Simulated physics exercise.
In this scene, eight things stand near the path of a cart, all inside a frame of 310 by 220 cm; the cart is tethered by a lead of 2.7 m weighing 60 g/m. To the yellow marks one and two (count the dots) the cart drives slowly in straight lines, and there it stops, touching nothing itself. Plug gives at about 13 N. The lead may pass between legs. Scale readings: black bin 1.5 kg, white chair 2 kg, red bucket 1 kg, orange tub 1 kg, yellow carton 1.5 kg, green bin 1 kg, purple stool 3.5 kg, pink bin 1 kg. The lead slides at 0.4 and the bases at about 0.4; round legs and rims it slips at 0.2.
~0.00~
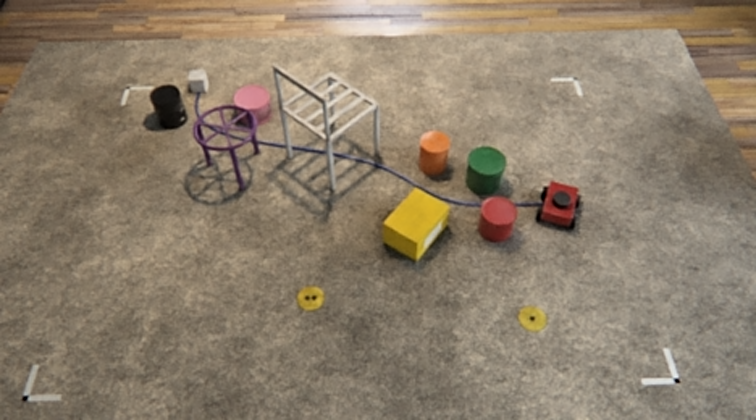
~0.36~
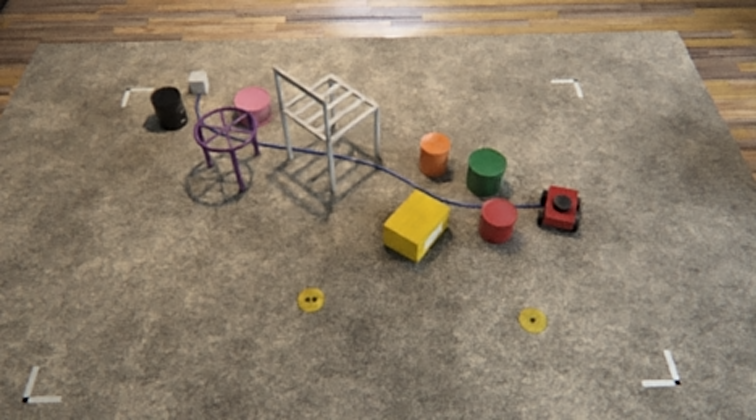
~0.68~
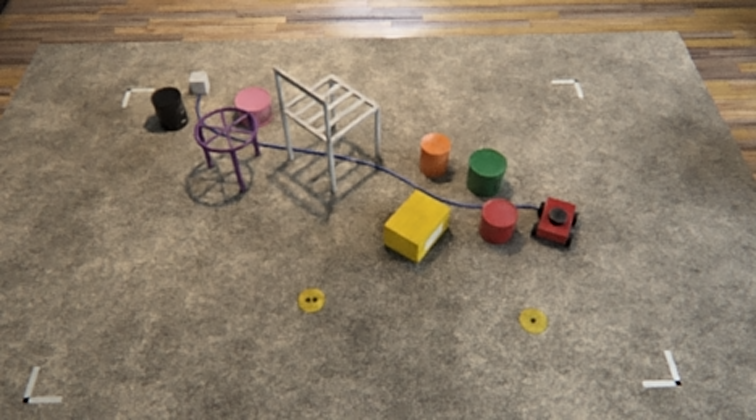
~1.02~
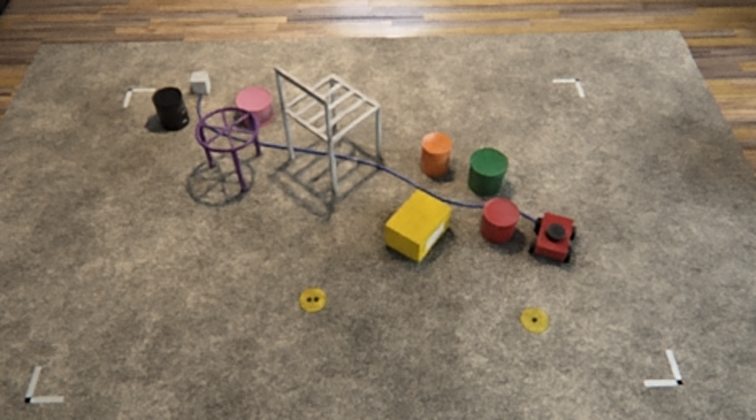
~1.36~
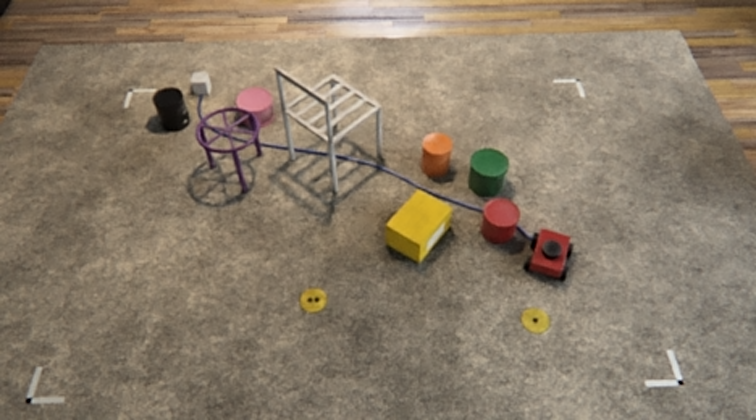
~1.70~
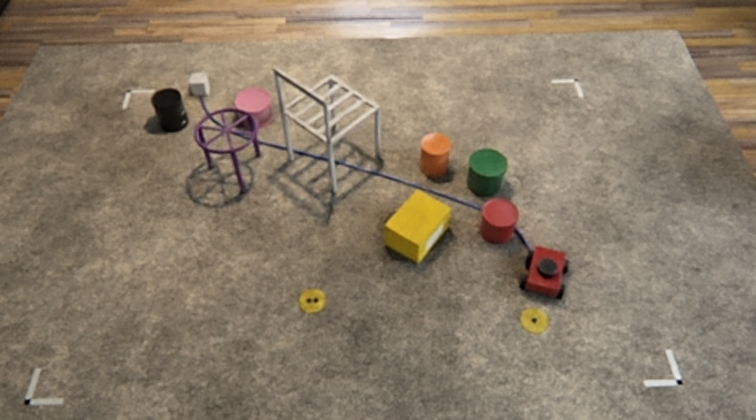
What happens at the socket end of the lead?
Oh, the plug is fine.
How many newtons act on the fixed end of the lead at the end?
It ends up near 2 N.
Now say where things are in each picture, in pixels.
Black bin (165, 94); white chair (329, 105); purple stool (225, 126); marks (532, 319) (311, 299); cart (559, 204), in the first frame.
Cart (559, 208), in the second frame.
Cart (556, 221), in the third frame.
Cart (553, 236), in the fourth frame.
Cart (550, 252), in the fifth frame.
Black bin (166, 98); white chair (330, 108); purple stool (226, 129); cart (545, 269), in the sixth frame.
By 2.8 s, cart at (520, 317), lead slack at the fixed end; red bucket 22 cm off its start.
By 3.9 s, cart at (446, 309), 3 N at the fixed end; red bucket 24 cm off its start.
By 5.0 s, cart at (372, 303), 3 N at the fixed end; red bucket 41 cm off its start at (435, 240), yellow carton 5 cm off its start at (409, 216).
By 6.1 s, cart at (316, 299), 2 N at the fixed end; red bucket 58 cm off its start, yellow carton 17 cm off its start.
By 6.5 s, cart at (316, 299), 2 N at the fixed end; red bucket 58 cm off its start at (401, 243), yellow carton 17 cm off its start at (387, 214).
